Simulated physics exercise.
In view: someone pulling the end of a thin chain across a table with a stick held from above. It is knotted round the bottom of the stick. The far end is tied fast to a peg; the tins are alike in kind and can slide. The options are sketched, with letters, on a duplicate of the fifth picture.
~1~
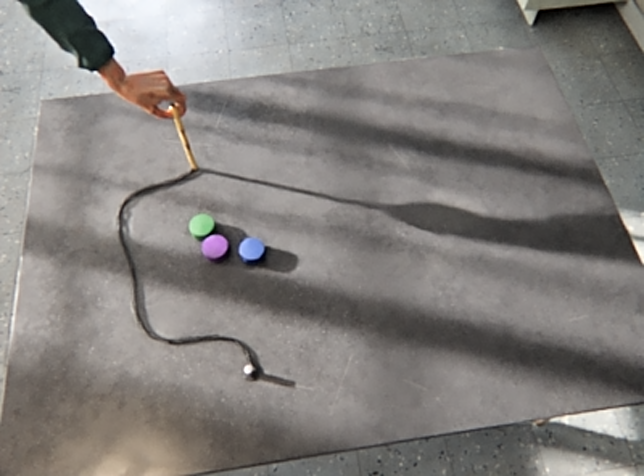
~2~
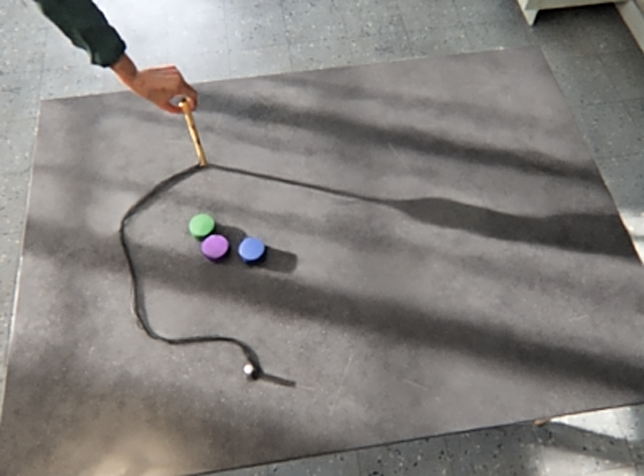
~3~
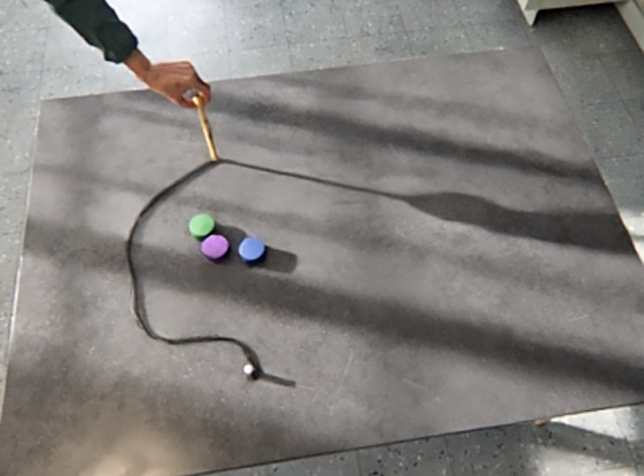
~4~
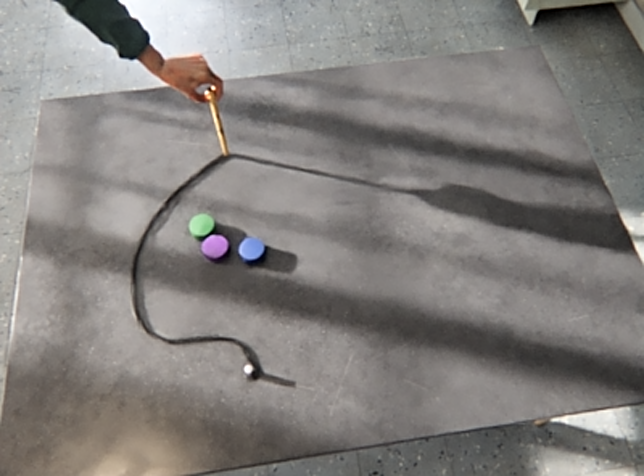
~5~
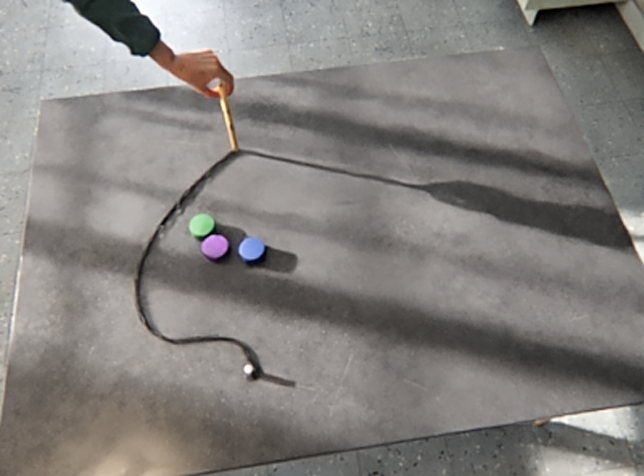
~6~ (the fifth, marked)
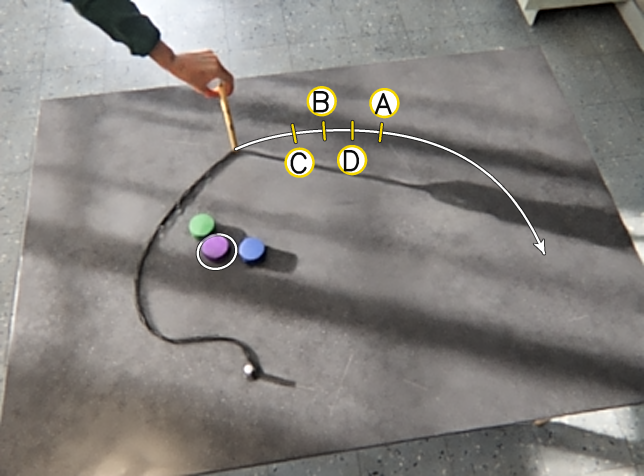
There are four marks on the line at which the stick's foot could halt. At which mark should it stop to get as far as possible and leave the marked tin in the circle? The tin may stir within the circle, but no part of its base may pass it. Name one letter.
At D, and not beyond.
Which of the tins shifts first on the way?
The green one.
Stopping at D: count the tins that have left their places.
One.
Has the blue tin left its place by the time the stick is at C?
By then, no.
On the marked copy, A at (381, 132); B at (324, 131); C at (294, 133); D at (352, 130); the ring at (217, 251); the route from (236, 149) via (414, 138) to (544, 254).
Following D. Soon after the start, foot of the stick (276, 137); purple tin (216, 249).
Later, foot of the stick (317, 132); purple tin (216, 249).
In the end, foot of the stick (352, 131); purple tin (216, 249); green tin (224, 228); the purple tin is still in its ring.
As for the rest, A drags the ringed tin to (232, 252); B is safe but short; C is safe but short.
